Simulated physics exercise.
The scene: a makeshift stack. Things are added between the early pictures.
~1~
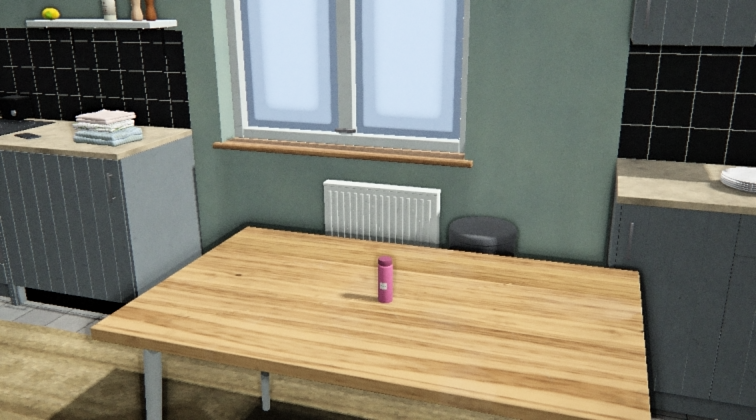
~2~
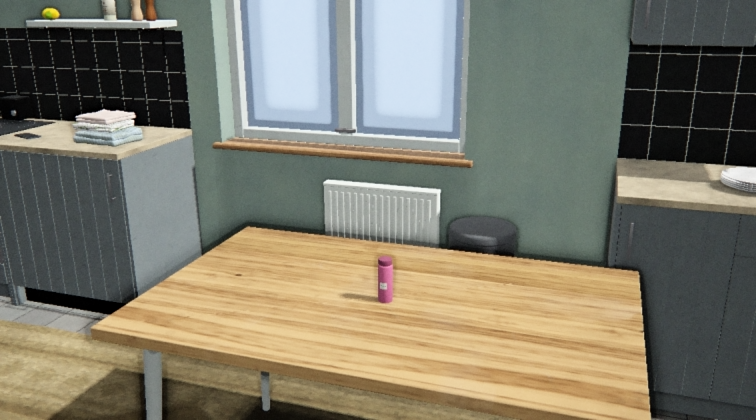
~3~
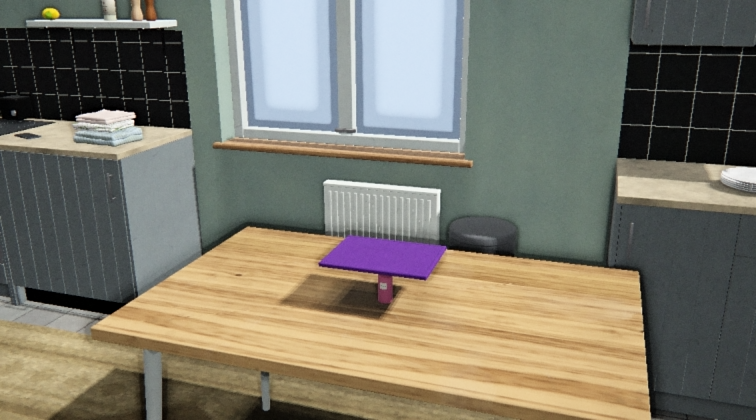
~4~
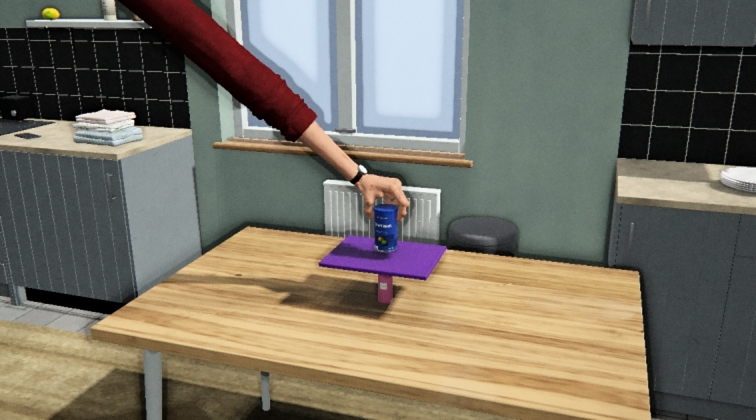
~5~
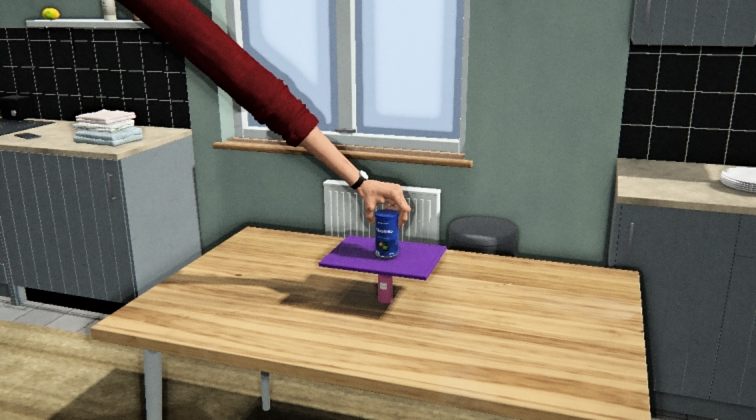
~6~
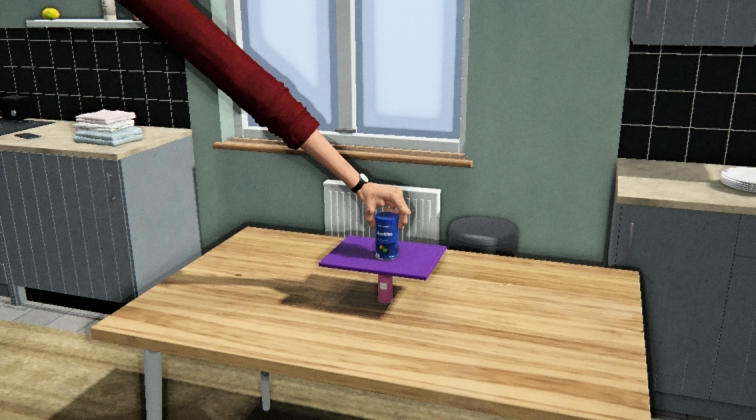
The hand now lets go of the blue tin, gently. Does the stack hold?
Outcome: The stack keeps its balance.
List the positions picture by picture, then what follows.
The last thing is not in view yet, in the first picture.
The last thing is not in view yet, in the second picture.
The last thing is not in view yet; purple lid (384, 256), in the third picture.
On its way; blue tin (386, 228); purple lid (384, 256), in the fourth picture.
On its way; blue tin (387, 233); purple lid (384, 256), in the fifth picture.
Set down, still held; blue tin (387, 236); purple lid (384, 256), in the sixth picture.
Then, 0.30 s later than the last frame, all is still.
Then, 1.00 s later than the last frame, blue tin resting near (387, 237).
When it is over, all 3 as before. End places, in pixels of the last picture, blue tin near (387, 237). The stack holds.
